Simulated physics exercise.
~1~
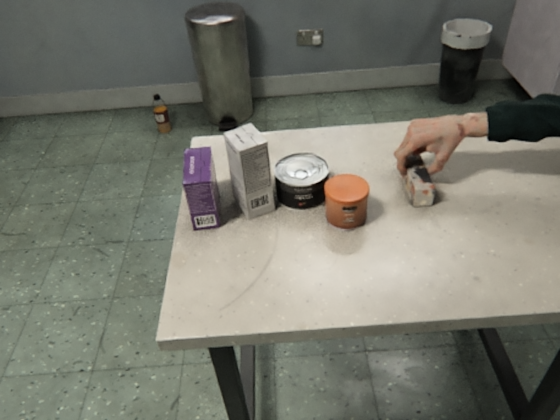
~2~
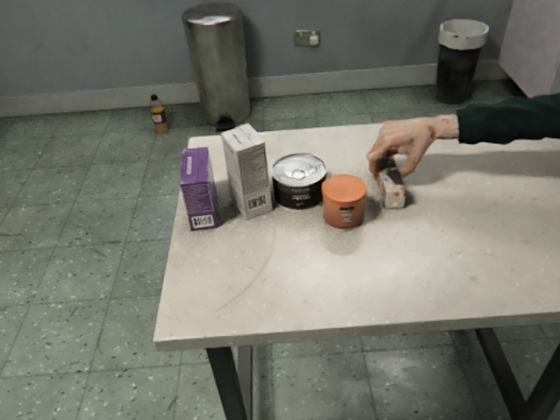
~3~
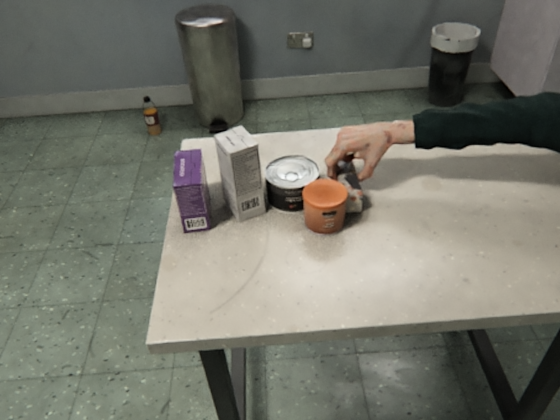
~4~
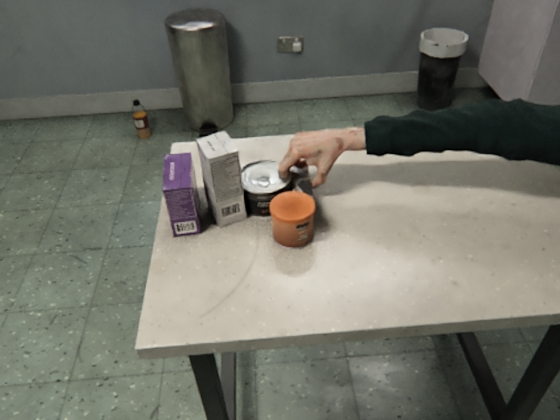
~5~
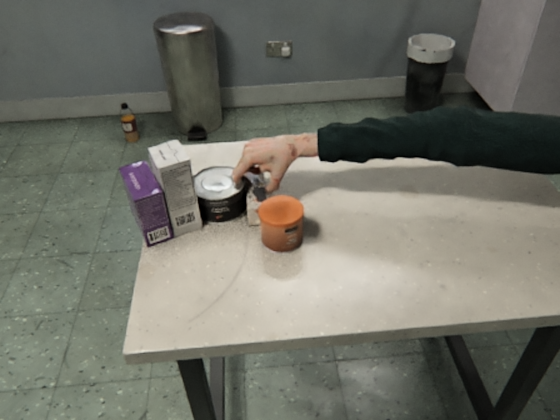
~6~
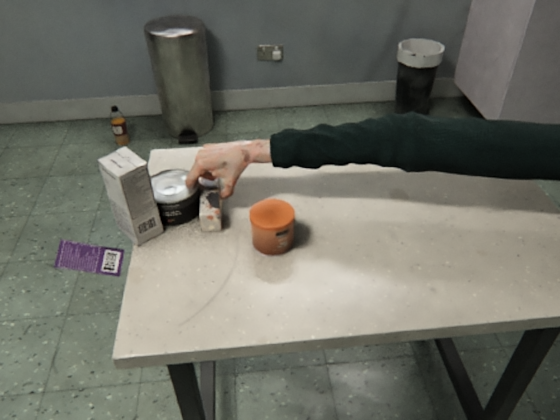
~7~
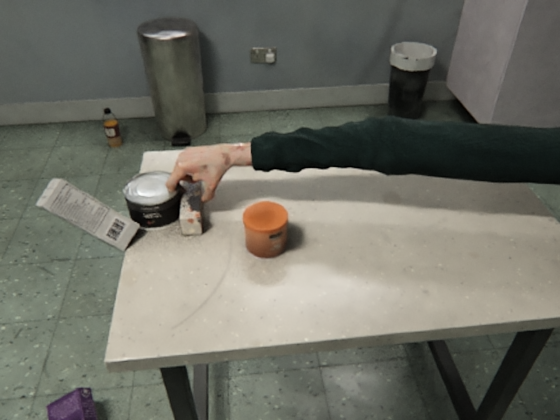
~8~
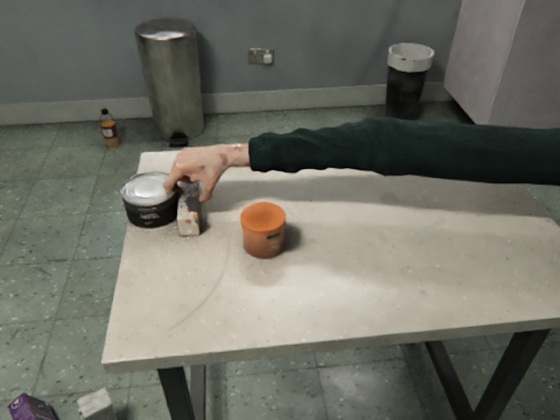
A hand in a dark sleeve slides a small block leftward across a pale table toward an orange tin, a black tub, a white carton and a purple packet. The block nudges the orange tin aside, then presses on against the black tub, leaving the tin behind. The row shifts toward the left edge until the purple packet goes over it and falls toward the floor. The white carton tips over the edge next and drops too. The hand stops with the block against the black tub, which remains upright near the edge, while the orange tin stands nearby.
